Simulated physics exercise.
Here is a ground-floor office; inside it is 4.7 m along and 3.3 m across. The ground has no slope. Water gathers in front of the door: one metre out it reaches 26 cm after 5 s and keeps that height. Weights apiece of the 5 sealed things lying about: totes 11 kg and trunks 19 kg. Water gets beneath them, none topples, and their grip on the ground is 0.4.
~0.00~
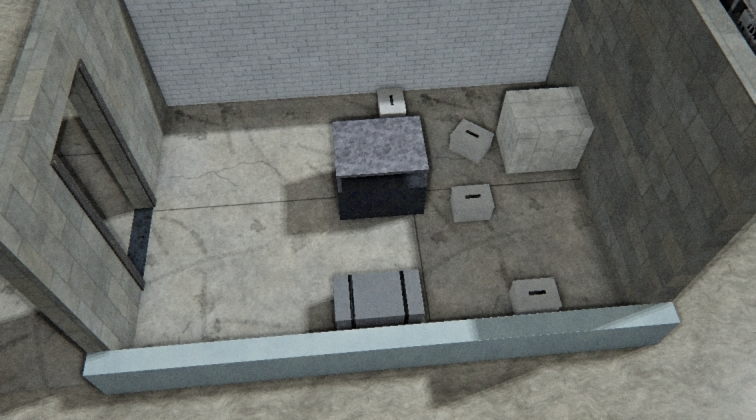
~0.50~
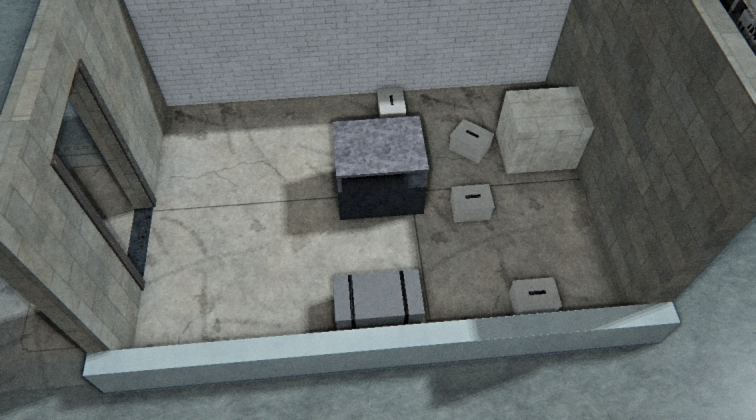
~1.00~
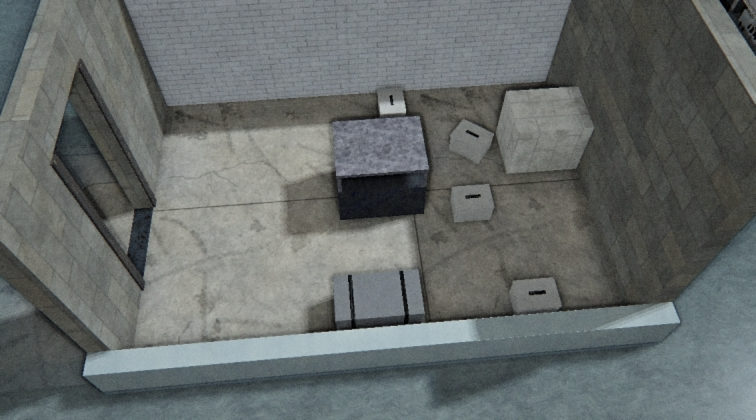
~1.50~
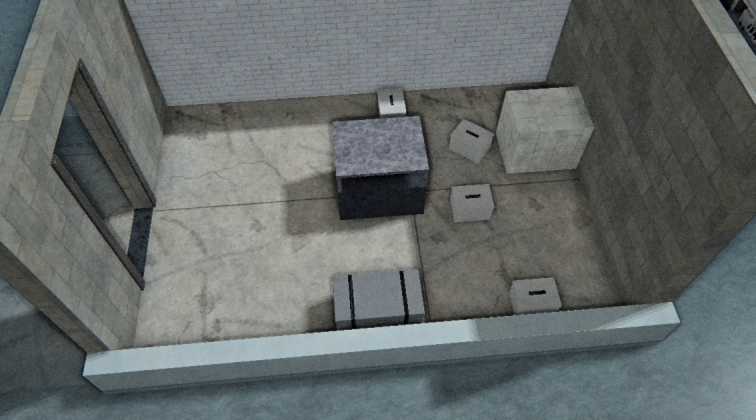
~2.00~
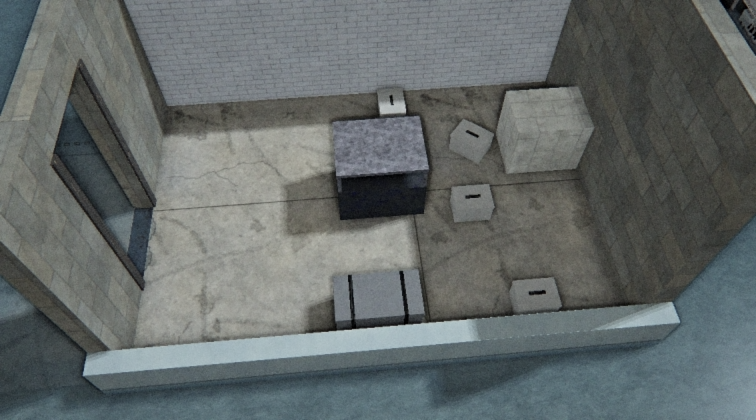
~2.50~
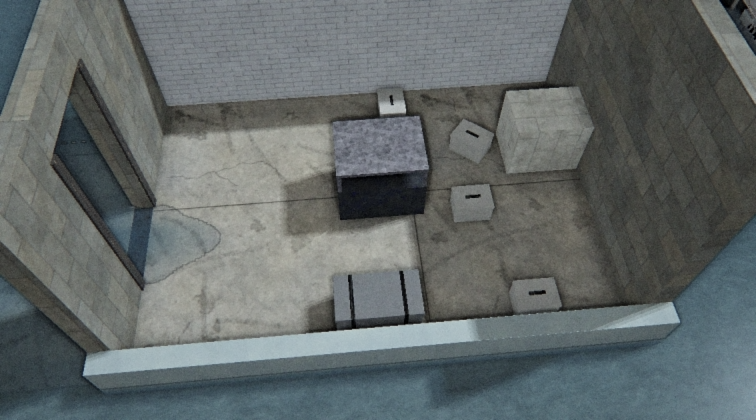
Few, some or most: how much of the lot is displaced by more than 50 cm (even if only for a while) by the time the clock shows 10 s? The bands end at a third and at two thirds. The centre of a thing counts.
It is between one and two thirds.
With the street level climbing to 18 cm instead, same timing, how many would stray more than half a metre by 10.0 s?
In that case 1 of them.
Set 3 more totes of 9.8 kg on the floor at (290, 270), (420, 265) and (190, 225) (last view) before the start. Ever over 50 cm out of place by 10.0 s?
In that order: More, past it, over.
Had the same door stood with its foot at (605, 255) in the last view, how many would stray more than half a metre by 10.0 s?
Then 3.
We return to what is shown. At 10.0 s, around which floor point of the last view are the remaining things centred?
Near (486, 179).
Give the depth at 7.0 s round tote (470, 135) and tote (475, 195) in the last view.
About 1 and 3 cm.
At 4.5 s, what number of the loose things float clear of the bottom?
0 of them.
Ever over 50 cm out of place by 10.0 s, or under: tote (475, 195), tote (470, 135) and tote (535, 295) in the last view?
In that order: Under, under, past it.
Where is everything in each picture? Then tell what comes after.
In the first picture, a tote at (537, 293), on the bottom; a tote at (392, 101) rests on the ground; 0.0 m2 under water; 0 of 5 have shifted.
In the second picture, a tote at (537, 293) rests on the ground; a tote at (392, 101) rests on the ground; 0.0 m2 under water; 0 of 5 have shifted.
In the third picture, a tote at (537, 293), on the bottom; a tote at (392, 101) rests on the ground; water covers 0.0 m2; 0 of 5 have shifted.
In the fourth picture, a tote at (537, 293) rests on the ground; a tote at (392, 101), on the bottom; water covers 0.0 m2; 0 of 5 have shifted.
In the fifth picture, a tote at (537, 293), on the bottom; a tote at (392, 101) rests on the ground; water covers 0.0 m2; 0 of 5 have shifted.
In the sixth picture, a tote at (537, 293), on the bottom; a tote at (392, 101) rests on the ground; 0.4 m2 under water; 0 of 5 have shifted.
After 3.5 s 0 of 5 are over 50 cm from their spots; 0 afloat.
After 4.5 s 0 of 5 are over 50 cm from their spots; 0 afloat.
After 7.0 s 1 of 5 are over 50 cm from their spots; 1 afloat.
After 10.0 s 3 of 5 are over 50 cm from their spots, and 3 have been at some point; 3 afloat.
